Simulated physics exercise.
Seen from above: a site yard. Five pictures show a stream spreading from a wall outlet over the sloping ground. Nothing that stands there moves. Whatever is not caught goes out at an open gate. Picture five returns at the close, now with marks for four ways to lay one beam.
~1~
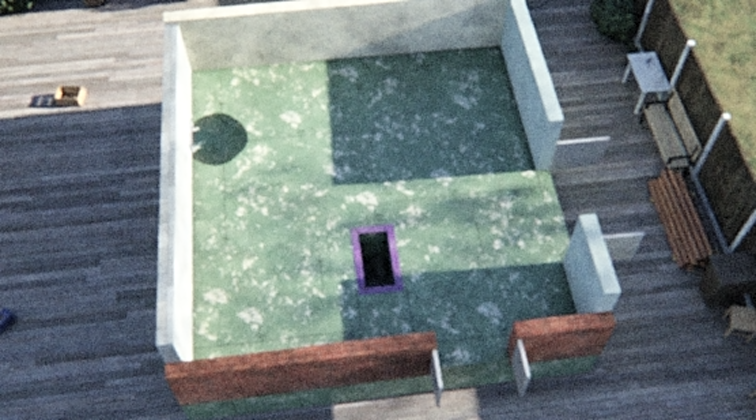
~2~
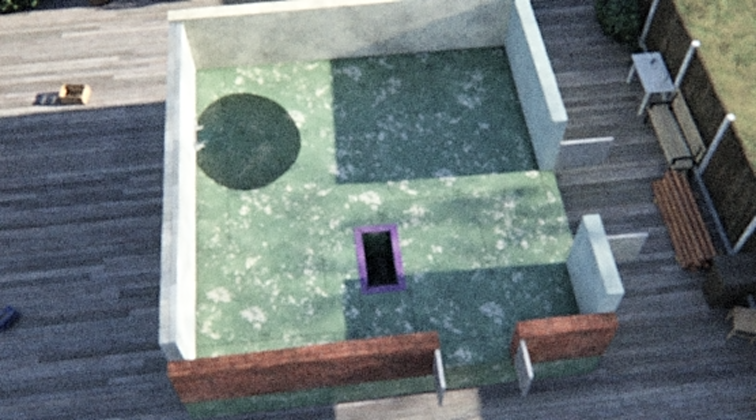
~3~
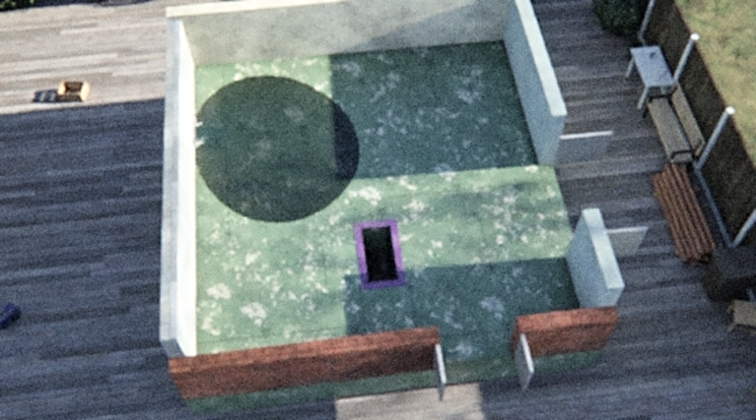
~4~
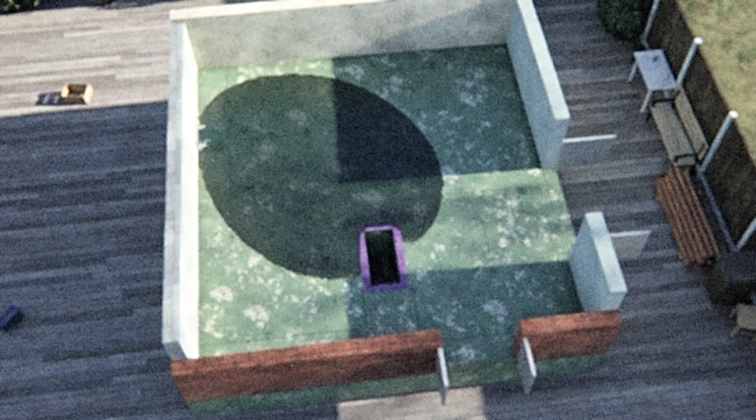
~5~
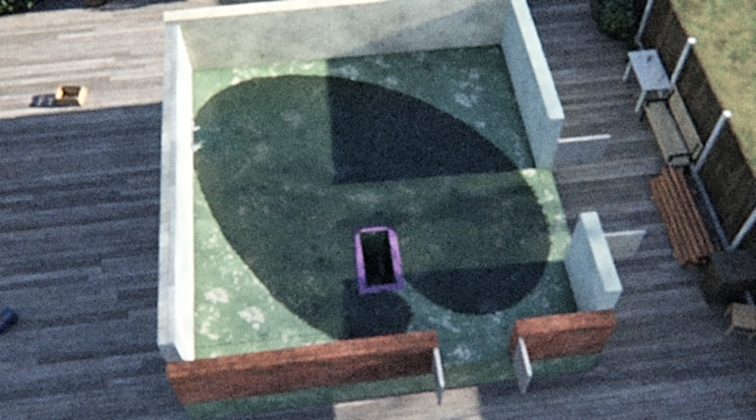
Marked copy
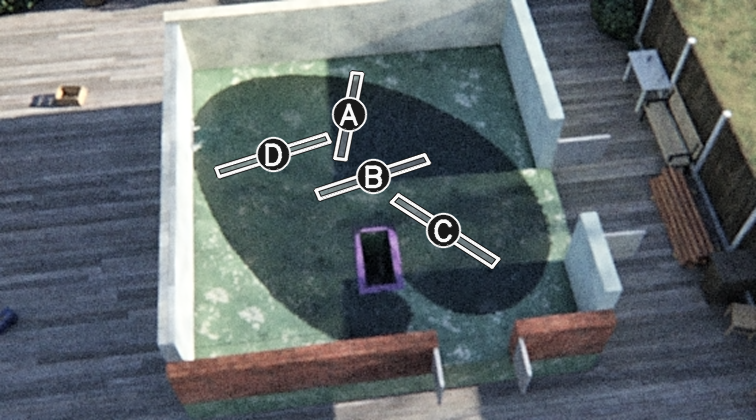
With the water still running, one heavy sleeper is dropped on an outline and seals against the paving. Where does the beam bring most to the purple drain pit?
It is A.
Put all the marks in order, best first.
A, C, B, D.
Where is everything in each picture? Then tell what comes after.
Outfall at (190, 136); purple drain pit at (377, 259); open gate at (470, 350); open gate at (549, 215); water covers 2 % of the ground and shows as far out as (234, 120); purple drain pit still dry.
Water covers 8 % of the ground and shows as far out as (295, 140); purple drain pit still dry.
Water covers 18 % of the ground and shows as far out as (346, 179); purple drain pit still dry.
Water covers 33 % of the ground and shows as far out as (434, 202); purple drain pit taking water.
Water covers 53 % of the ground and shows as far out as (544, 245); purple drain pit taking water.
On the marked copy, A from (340, 159) to (357, 73); B from (317, 194) to (426, 158); C from (394, 198) to (495, 263); D from (217, 172) to (328, 138).
With A, about 48 % of the stream runs into the purple drain pit, about 52 % out by the gates.
With B, about 19 % of the stream runs into the purple drain pit, about 80 % out by the gates.
With C, about 30 % of the stream runs into the purple drain pit, about 70 % out by the gates.
With D, about 3 % of the stream runs into the purple drain pit, about 97 % out by the gates.
